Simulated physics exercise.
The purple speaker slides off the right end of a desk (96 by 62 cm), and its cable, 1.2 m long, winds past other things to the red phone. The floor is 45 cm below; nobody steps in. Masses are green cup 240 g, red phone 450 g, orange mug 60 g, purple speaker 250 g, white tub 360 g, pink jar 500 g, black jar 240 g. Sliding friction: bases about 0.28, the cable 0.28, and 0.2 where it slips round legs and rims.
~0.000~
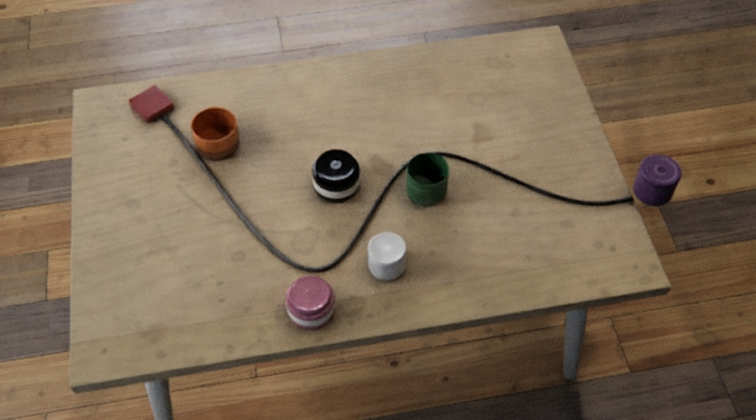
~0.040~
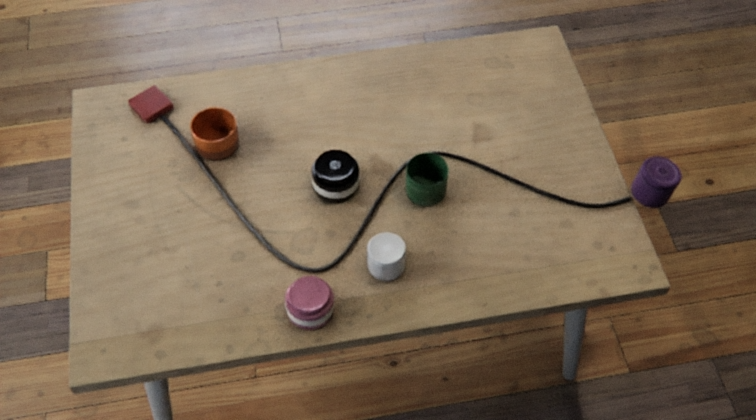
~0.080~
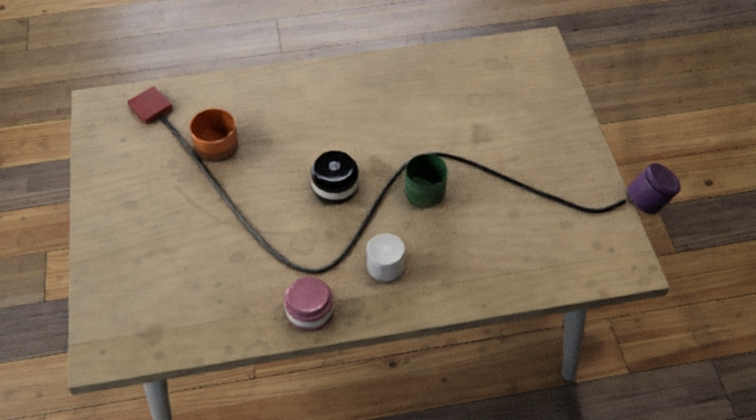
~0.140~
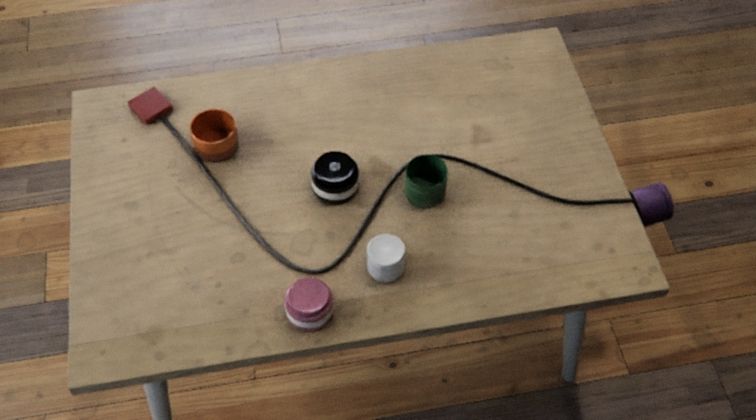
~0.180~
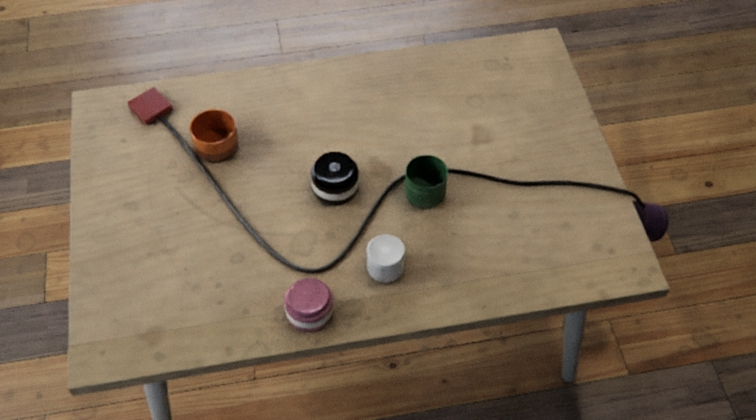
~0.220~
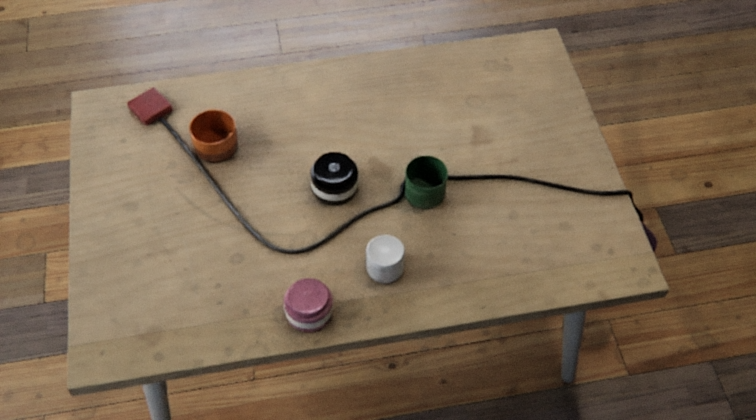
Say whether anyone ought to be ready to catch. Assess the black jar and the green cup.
Black jar stays up, green cup stays up.
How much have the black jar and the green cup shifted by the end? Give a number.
Black jar: 15 cm; green cup: 4 cm.
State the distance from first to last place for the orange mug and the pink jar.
Orange mug off the top, pink jar 0 cm.
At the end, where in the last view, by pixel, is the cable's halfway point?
The halfway point lies around pixel (496, 137).
At 0.5 s, the cable's tail end at (179, 126); black jar 10 cm off its start, green cup 4 cm off its start, orange mug 16 cm off its start.
At 0.7 s, the cable's tail end at (183, 127); black jar 15 cm off its start, green cup 4 cm off its start, orange mug over the edge.
At 1.0 s, the cable's tail end at (183, 127); black jar 15 cm off its start at (350, 101), green cup 4 cm off its start at (436, 189), orange mug over the edge.
At 1.2 s, the cable's tail end at (183, 127); black jar 15 cm off its start, green cup 4 cm off its start, orange mug over the edge.
At 2.4 s, the cable's tail end at (183, 127); black jar 15 cm off its start at (350, 101), green cup 4 cm off its start at (436, 189), orange mug over the edge, purple speaker over the edge.
